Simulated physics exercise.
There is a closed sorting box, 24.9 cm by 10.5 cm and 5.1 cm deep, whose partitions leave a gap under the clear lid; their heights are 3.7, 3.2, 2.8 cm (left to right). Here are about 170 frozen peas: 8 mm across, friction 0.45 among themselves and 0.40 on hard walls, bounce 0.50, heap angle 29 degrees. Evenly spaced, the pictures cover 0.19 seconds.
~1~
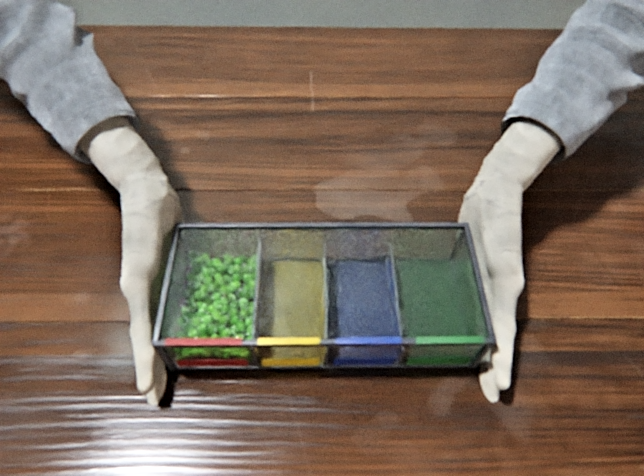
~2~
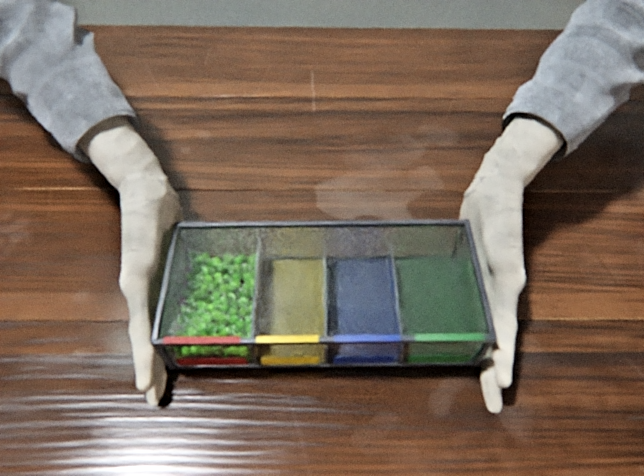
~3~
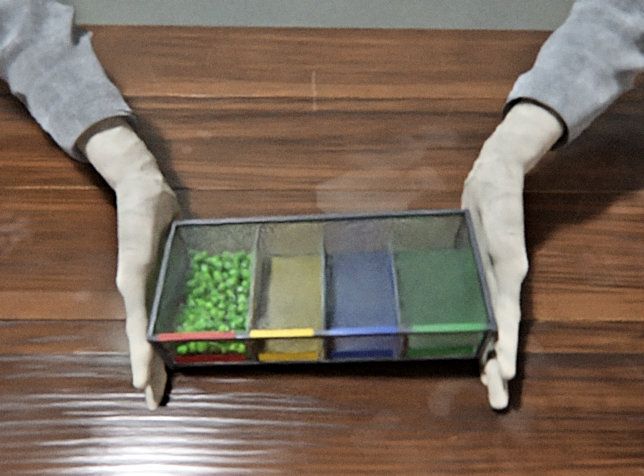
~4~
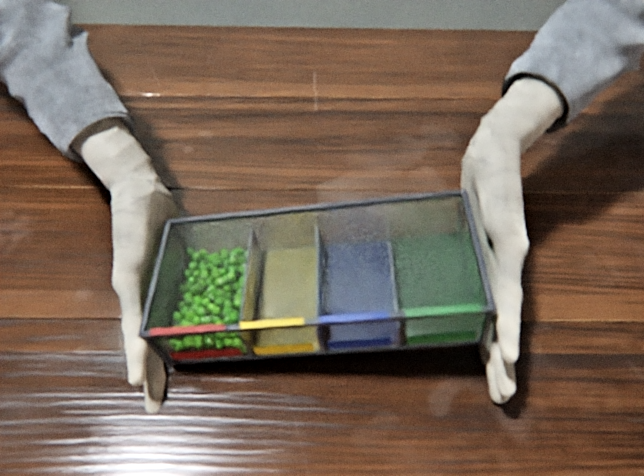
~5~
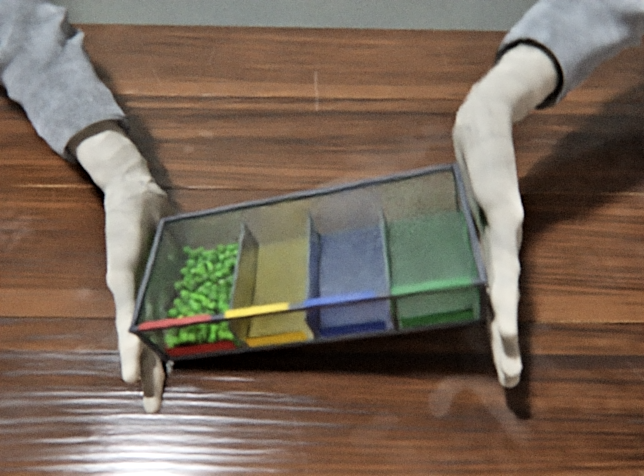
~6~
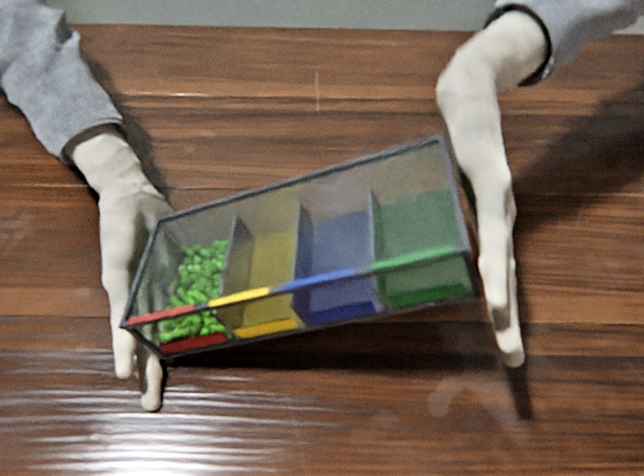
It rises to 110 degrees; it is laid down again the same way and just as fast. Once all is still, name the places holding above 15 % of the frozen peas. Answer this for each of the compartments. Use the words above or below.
Red: Above; blue: Below; green: Below; yellow: Below.
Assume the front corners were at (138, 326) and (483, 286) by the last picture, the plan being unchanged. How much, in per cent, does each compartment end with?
That leaves red with 100 percent, blue with 0, green with 0 and yellow with 0 percent.
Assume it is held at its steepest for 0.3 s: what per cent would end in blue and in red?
Blue keeps 0% and red keeps 100%.
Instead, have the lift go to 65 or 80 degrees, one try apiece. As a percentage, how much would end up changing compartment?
Around 0 and 0 in a hundred, respectively.
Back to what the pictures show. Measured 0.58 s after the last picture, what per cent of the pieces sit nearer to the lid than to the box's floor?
Roughly 60 per cent.
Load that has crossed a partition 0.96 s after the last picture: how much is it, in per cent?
Approx. 0 in a hundred.
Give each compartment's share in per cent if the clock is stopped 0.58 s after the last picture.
Red 100, blue 0, green 0, yellow 0.
Then, 0.58 s after the last picture, tilt 109 degrees; red 100 %.
Then, 0.96 s after the last picture, tilt 47 degrees; red 100 %.
Then, 1.43 s after the last picture, tilt 0 degrees; red 100 %.
In the end, red 100 %, blue 0 %, green 0 %, yellow 0 %.
